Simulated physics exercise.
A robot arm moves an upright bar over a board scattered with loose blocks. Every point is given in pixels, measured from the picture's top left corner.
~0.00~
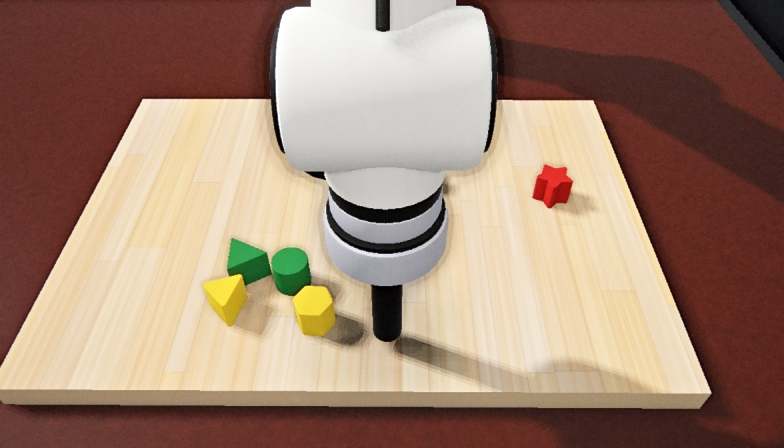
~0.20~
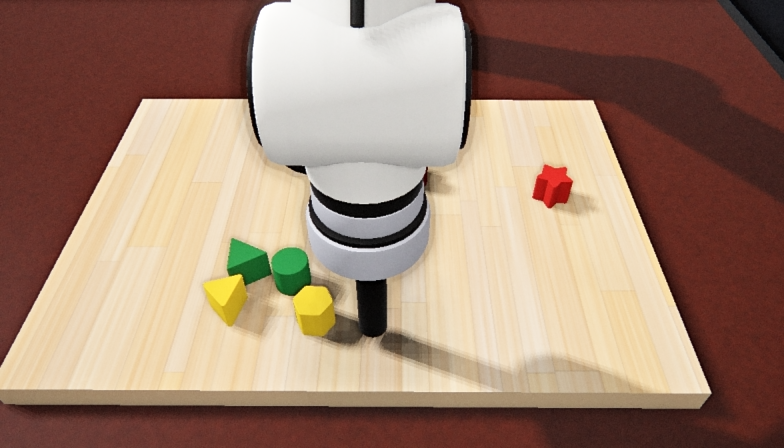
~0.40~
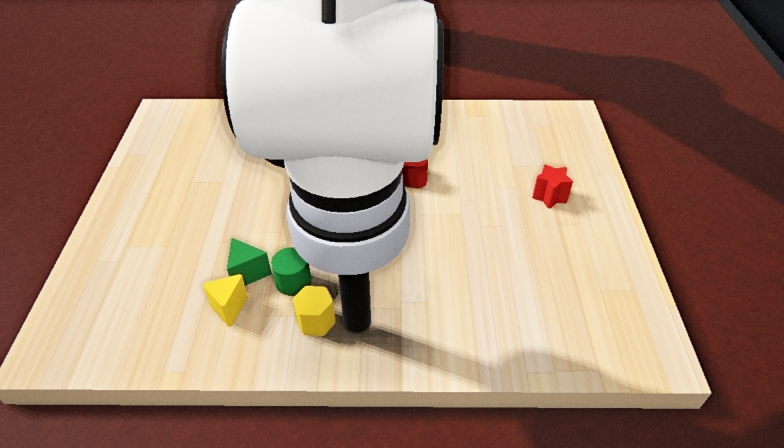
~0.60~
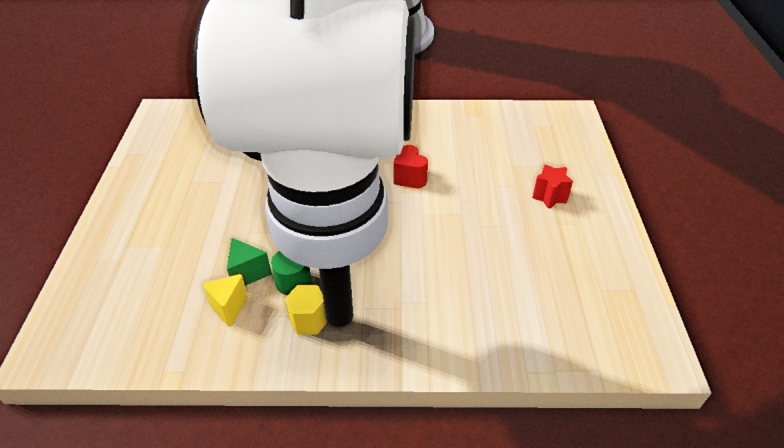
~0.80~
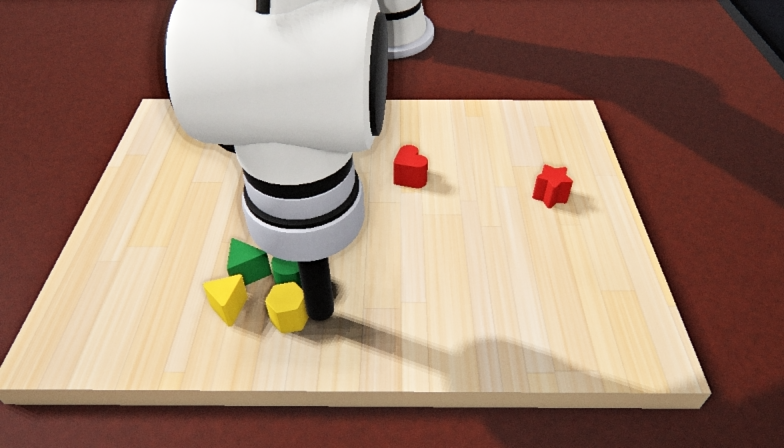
To begin with, a robot arm holds an upright black bar just right of a yellow hexagonal block on a wooden board. The bar slides left up to the block, then nudges it a short way toward the yellow triangular piece, while the green blocks stay still and a red heart-shaped block comes into view behind.
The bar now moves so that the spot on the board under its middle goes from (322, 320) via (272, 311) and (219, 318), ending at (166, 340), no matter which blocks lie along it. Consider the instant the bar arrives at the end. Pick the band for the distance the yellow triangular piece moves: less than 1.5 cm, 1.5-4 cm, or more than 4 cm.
The over 4 cm band.
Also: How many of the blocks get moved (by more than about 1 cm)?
There will be two blocks that move more than 1 cm.
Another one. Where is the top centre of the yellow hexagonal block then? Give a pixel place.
I expect it at (123, 315).
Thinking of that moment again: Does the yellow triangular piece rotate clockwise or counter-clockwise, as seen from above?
From above, the turn goes clockwise.
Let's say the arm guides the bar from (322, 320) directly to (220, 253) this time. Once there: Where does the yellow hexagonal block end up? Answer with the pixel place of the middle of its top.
It is at (252, 292).
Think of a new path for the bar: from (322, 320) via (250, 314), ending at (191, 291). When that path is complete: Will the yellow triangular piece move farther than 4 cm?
In short: Yes.
On the path given first. One third of the way, bar at (269, 302); yellow triangular piece at (209, 288), turned 20° clockwise; yellow hexagonal block at (234, 299), turned 40° anticlockwise.
Two thirds of the way, bar at (214, 309); yellow triangular piece at (162, 286), turned 35° clockwise; yellow hexagonal block at (177, 304), turned 30° anticlockwise.
At the end, bar at (161, 331); yellow triangular piece at (152, 284), turned 55° clockwise; yellow hexagonal block at (123, 315); green cylinder not moved.
